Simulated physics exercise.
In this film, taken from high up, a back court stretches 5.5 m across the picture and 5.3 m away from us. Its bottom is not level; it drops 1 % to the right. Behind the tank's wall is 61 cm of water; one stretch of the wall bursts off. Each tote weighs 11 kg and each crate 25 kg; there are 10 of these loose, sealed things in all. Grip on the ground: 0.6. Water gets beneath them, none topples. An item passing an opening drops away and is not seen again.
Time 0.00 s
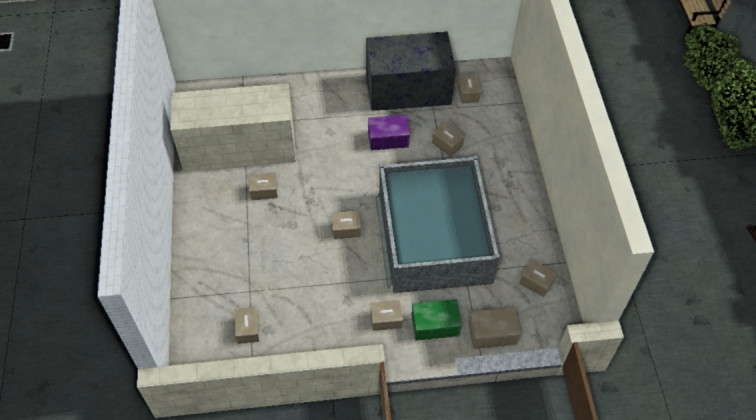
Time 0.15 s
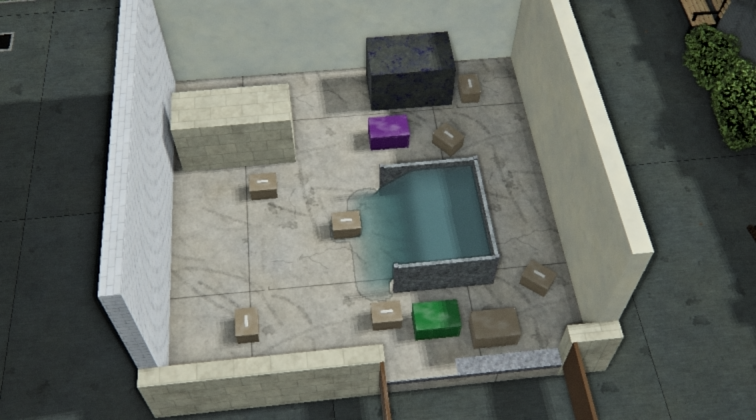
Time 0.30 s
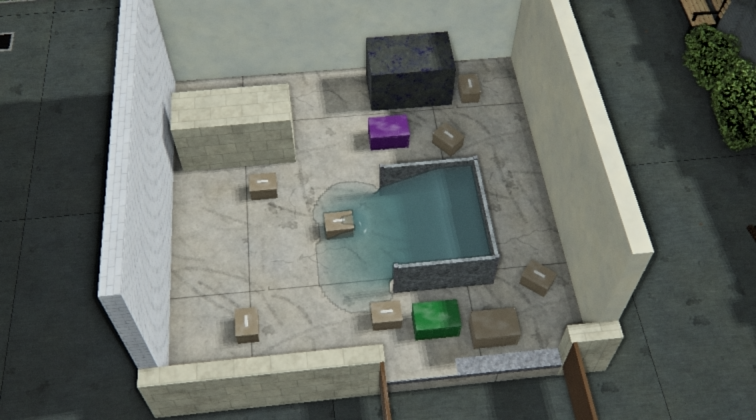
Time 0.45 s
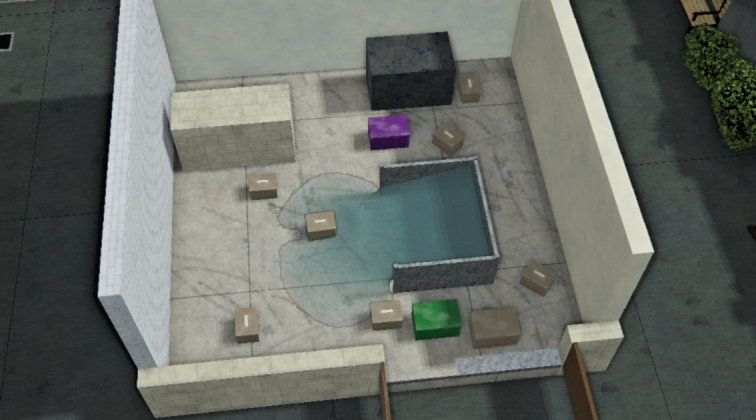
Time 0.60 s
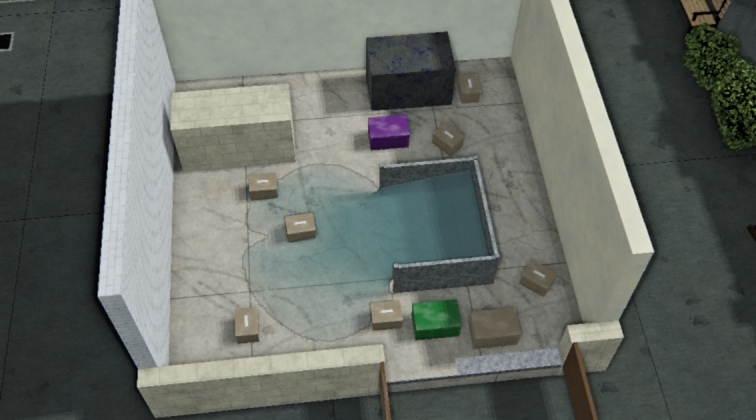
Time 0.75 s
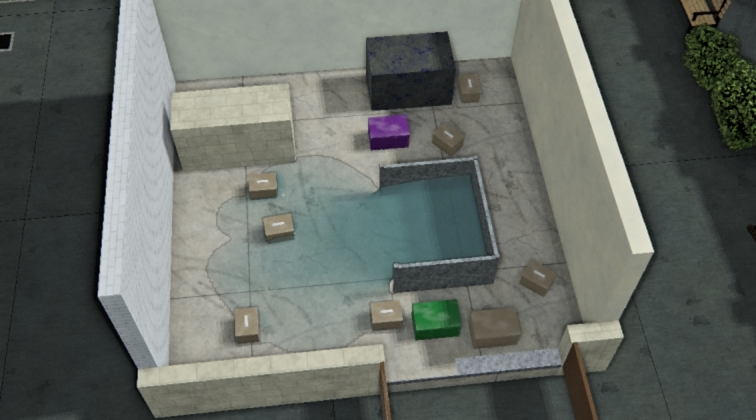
Water burst out through the left side of a raised tank in a walled yard and spread across the pale floor, pushing one small cardboard box leftward while the green and purple crates stayed put.
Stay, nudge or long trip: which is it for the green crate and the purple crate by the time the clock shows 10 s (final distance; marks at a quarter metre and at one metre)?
The green crate? It stays roughly where it started. The purple crate? It stays roughly where it started.
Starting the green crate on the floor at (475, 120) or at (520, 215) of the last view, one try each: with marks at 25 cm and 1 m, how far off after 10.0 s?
Spot one - it barely budges; spot two - it barely budges.
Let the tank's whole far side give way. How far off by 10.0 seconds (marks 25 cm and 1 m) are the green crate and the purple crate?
Outcome - green crate: No real movement, purple crate: Long-distance displacement.
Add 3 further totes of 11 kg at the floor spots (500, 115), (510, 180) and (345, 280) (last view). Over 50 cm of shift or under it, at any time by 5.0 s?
First within, then within, then beyond.
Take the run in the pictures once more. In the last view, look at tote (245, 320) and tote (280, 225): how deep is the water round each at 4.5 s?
About 9 and 10 cm.
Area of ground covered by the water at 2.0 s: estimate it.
Flooded: Near 13 m2.
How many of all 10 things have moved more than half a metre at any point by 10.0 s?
Count: 3.
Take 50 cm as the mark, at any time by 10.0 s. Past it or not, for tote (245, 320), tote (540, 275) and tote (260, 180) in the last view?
Beyond, within, beyond.
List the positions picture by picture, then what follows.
In the first frame, the green crate at (437, 315), on the bottom; the purple crate at (389, 126), on the bottom; water covers 2.0 m2; 0 of 10 have shifted.
In the second frame, the green crate at (437, 315) rests on the ground; the purple crate at (389, 126), on the bottom; water covers 2.8 m2; 0 of 10 have shifted.
In the third frame, the green crate at (437, 315), on the bottom; the purple crate at (389, 126) rests on the ground; water covers 3.8 m2; 1 of 10 have shifted.
In the fourth frame, the green crate at (437, 315), on the bottom; the purple crate at (389, 126) rests on the ground; 5.2 m2 under water; 1 of 10 have shifted.
In the fifth frame, the green crate at (437, 315) rests on the ground; the purple crate at (389, 126) rests on the ground; 6.6 m2 under water; 1 of 10 have shifted.
In the sixth frame, the green crate at (437, 315) rests on the ground; the purple crate at (389, 126), on the bottom; 8.2 m2 under water; 1 of 10 have shifted.
After 2.0 s the green crate is near (437, 315), 0.0 m from its start, aground; the purple crate is near (389, 126), 0.0 m from its start, aground; 0 of 10 are out; 3 afloat.
After 4.5 s the green crate is near (437, 315), 0.0 m from its start, aground; the purple crate is near (389, 126), 0.0 m from its start, aground; 0 of 10 are out; 2 afloat.
After 7.0 s the green crate is near (437, 315), 0.0 m from its start, aground; the purple crate is near (389, 126), 0.0 m from its start, aground; 0 of 10 are out; 0 afloat.
After 10.0 s the green crate is near (437, 315), 0.0 m from its start, aground; the purple crate is near (389, 126), 0.0 m from its start, aground; 0 of 10 are out; 0 afloat.
